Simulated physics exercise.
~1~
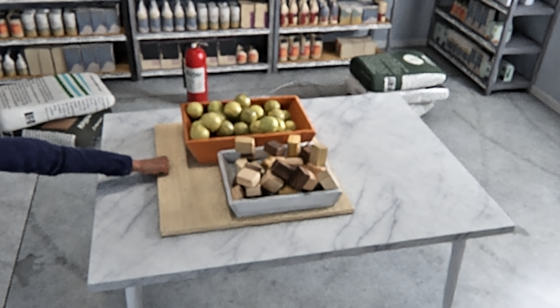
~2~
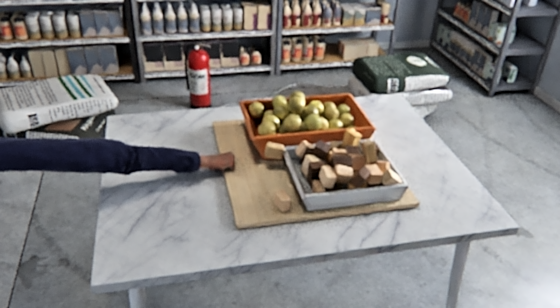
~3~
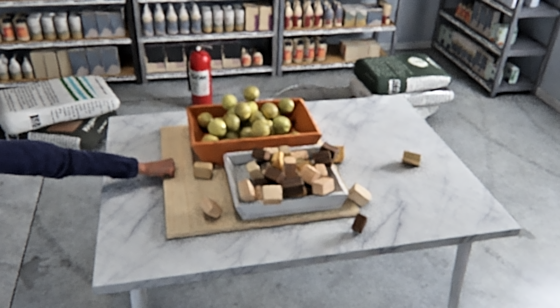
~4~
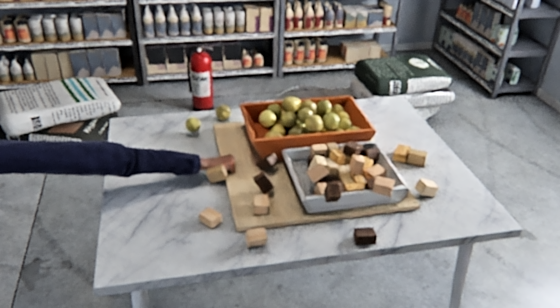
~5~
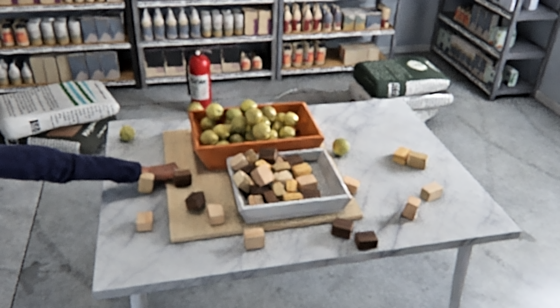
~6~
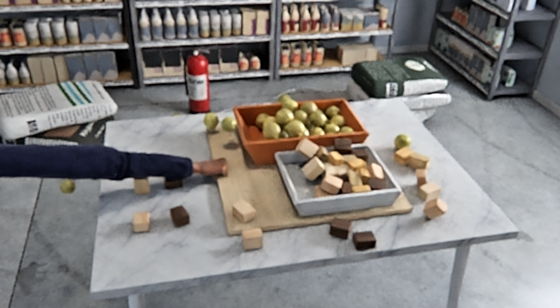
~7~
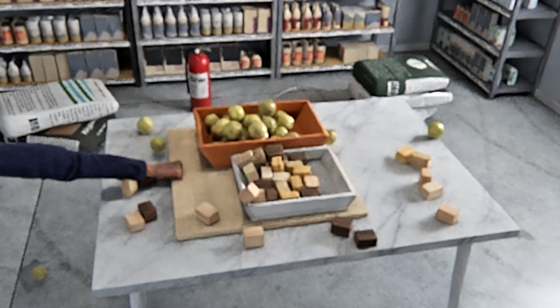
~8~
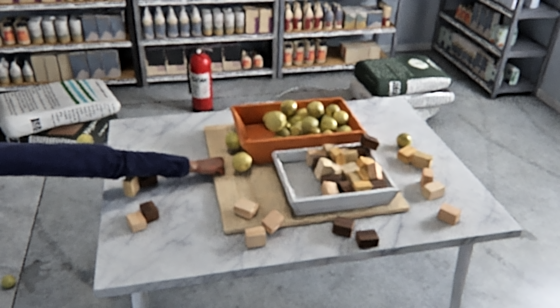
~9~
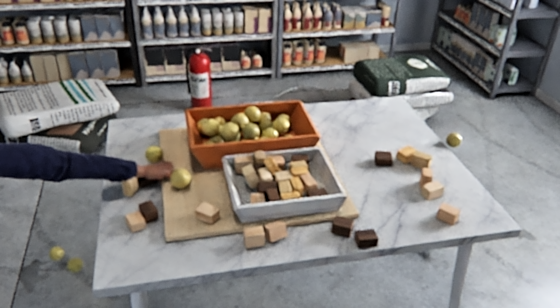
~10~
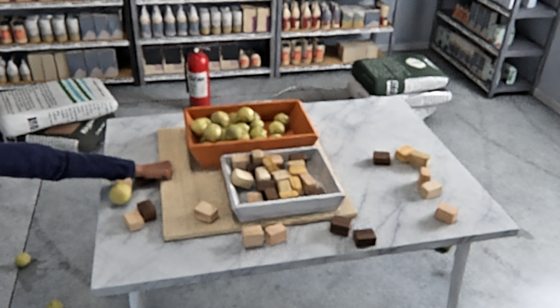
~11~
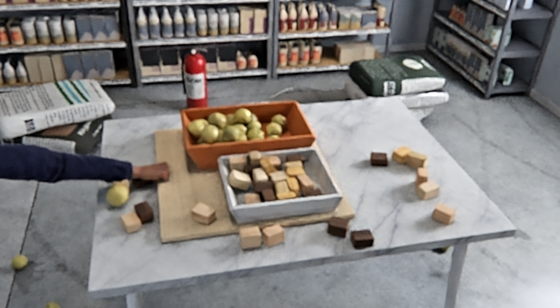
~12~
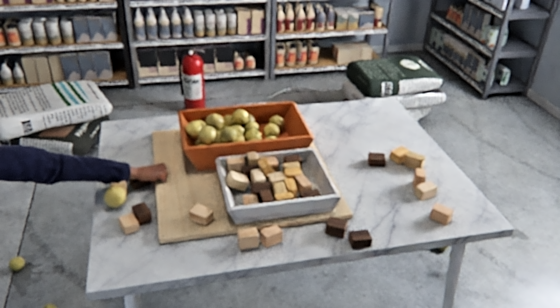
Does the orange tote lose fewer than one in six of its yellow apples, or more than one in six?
More than one in six of the yellow apples end up outside the orange tote.
